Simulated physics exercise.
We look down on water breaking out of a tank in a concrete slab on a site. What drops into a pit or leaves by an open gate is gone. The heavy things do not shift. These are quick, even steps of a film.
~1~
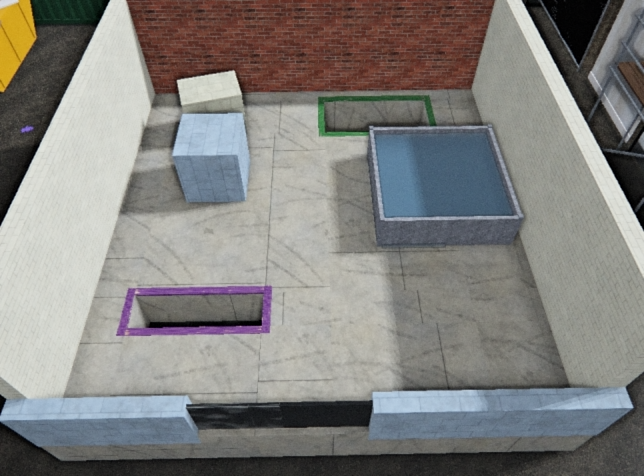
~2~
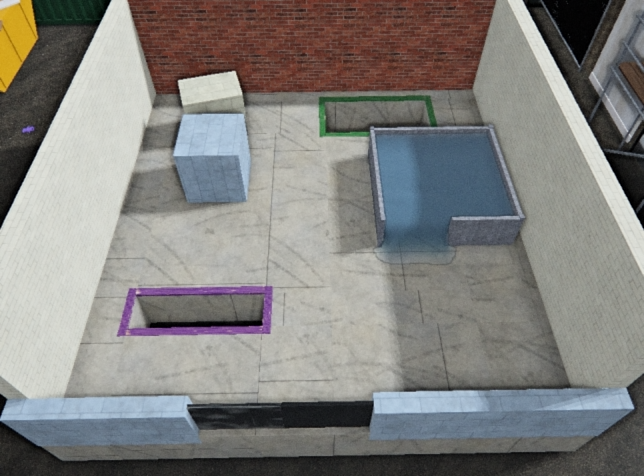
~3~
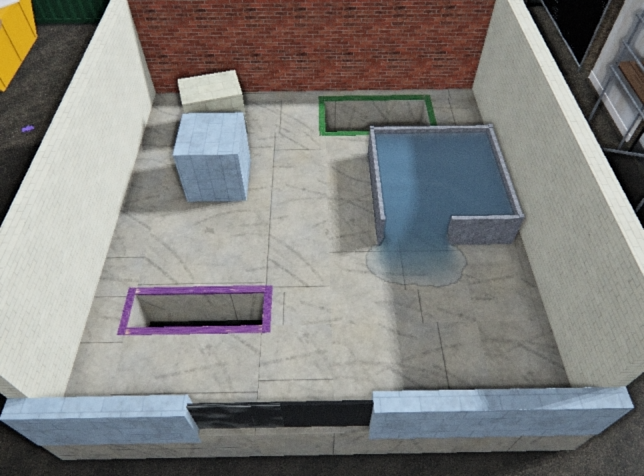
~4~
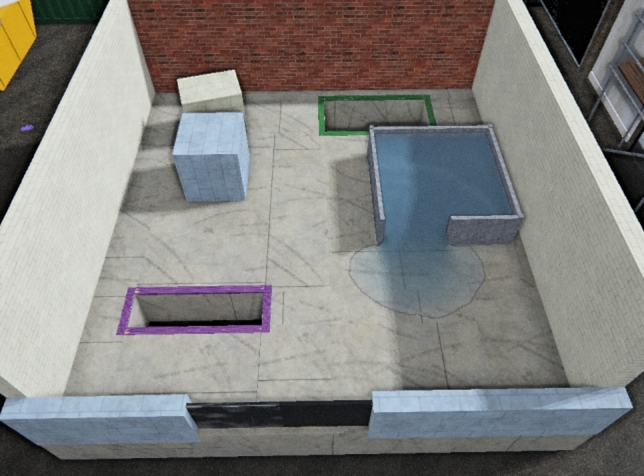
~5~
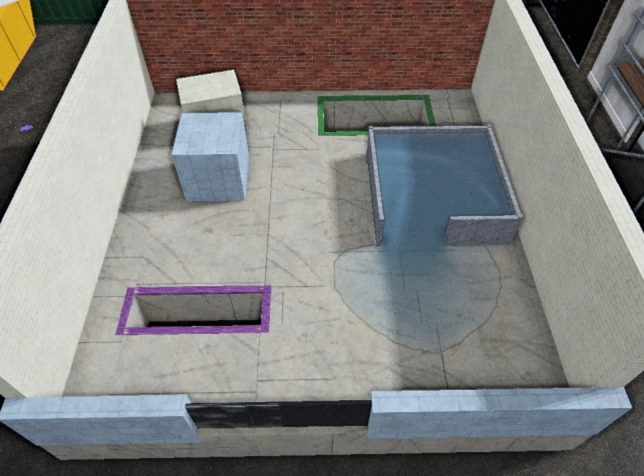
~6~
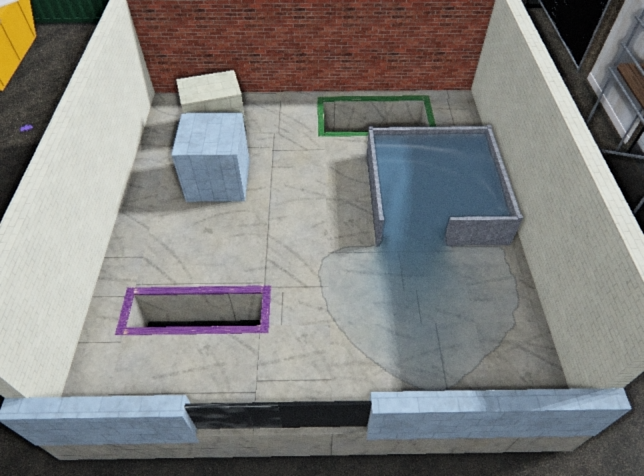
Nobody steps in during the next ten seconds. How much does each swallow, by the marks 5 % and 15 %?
The gate takes under 5 %; the purple pit takes over 15 %; the green pit takes under 5 %.
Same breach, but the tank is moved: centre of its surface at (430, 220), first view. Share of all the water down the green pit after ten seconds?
Parts in a hundred: Green 8.
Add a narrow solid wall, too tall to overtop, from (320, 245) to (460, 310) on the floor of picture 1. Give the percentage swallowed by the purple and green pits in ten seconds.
Per cent: Purple 10, green 12.
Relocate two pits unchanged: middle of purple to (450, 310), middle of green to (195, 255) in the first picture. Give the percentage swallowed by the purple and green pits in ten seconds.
Per cent: Purple 65, green 6.
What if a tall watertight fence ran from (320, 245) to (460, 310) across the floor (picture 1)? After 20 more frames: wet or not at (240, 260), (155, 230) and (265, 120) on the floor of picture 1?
As listed: Not flooded, free of water, awash.
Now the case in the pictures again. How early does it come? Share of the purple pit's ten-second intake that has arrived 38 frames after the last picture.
Some 40 per cent.
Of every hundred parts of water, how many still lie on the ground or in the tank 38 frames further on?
Close to 90 %.
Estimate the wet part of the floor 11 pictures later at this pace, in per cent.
Close to 30 %.
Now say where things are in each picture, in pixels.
The first picture shows still water in the water tank at (439, 173).
In the second picture, the front is at (450, 254), out from the gap at (415, 235).
In the third picture, the front is at (455, 276), out from the gap at (414, 236).
In the fourth picture, water pours out at (413, 237) and has run to (441, 311).
In the fifth picture, water pours out at (413, 236) and has run to (438, 346).
In the sixth picture, the front is at (430, 385), out from the gap at (412, 237).
A moment on, water covers 25 % of the floor; the gate 0 %, the purple pit 0 %, the green pit 0 %.
Next, water covers 30 % of the floor; the gate 0 %, the purple pit 0 %, the green pit 0 %.
Then, water covers 40 % of the floor; the gate 0 %, the purple pit 2 %, the green pit 0 %.
Later, water covers 55 % of the floor; the gate 0 %, the purple pit 10 %, the green pit 0 %.
In the end, water covers 70 % of the floor; the gate 0 %, the purple pit 26 %, the green pit 2 %.
